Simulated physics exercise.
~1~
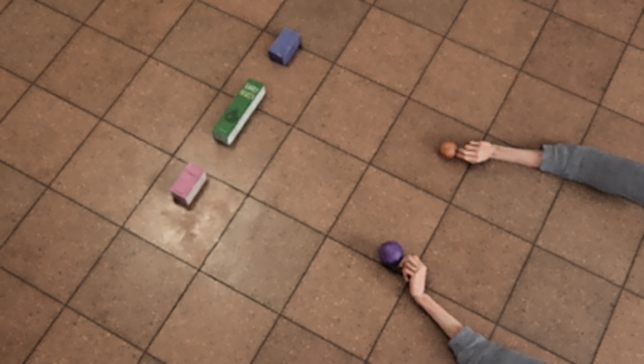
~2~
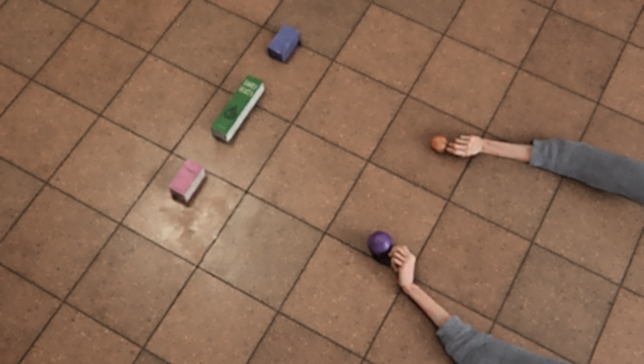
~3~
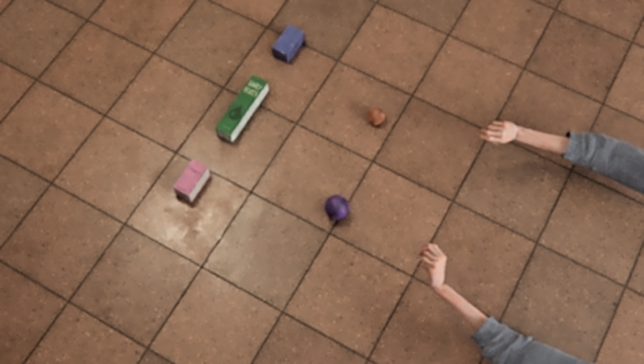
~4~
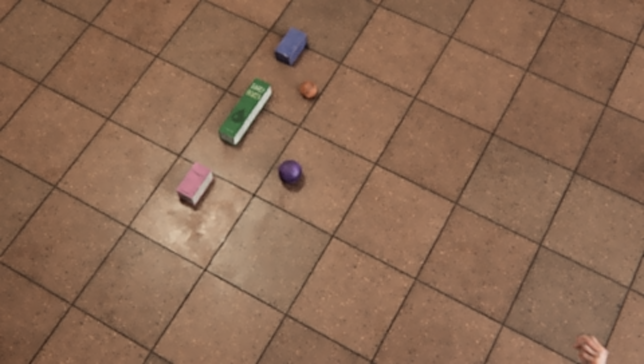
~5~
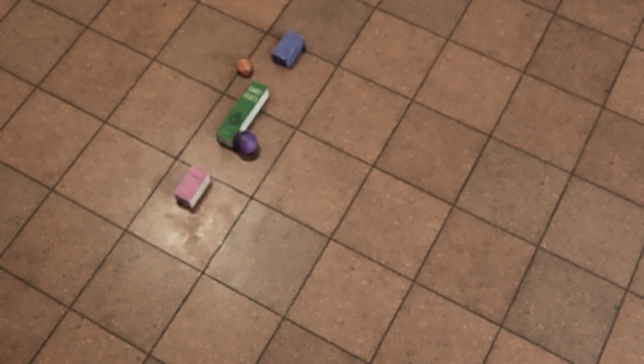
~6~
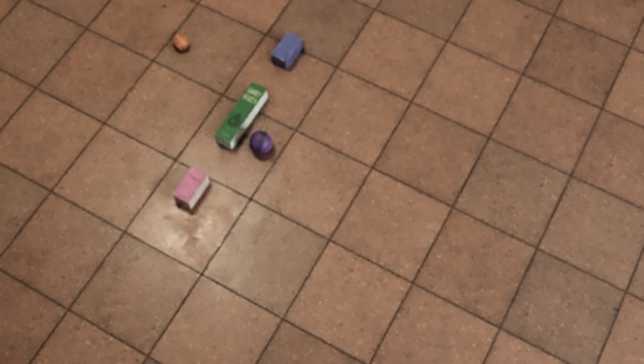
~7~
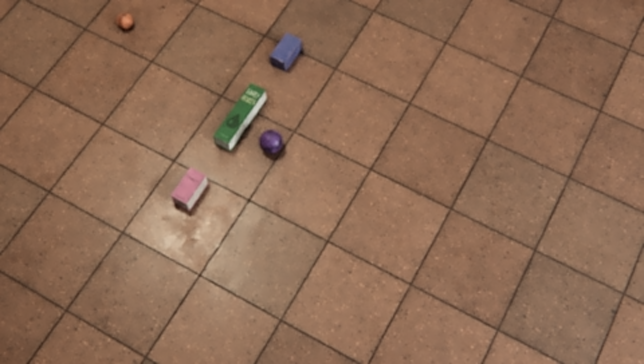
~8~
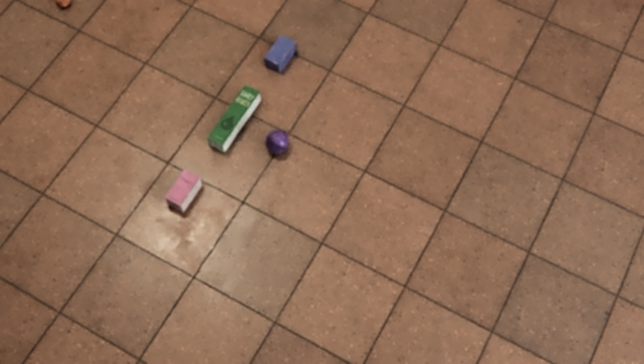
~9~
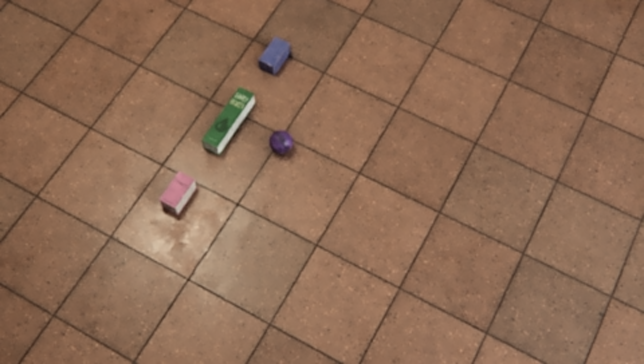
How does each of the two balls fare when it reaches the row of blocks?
The orange ball rolls through the gap between the blue and green blocks without striking anything. The purple ball hits the green block and bounces back a little.
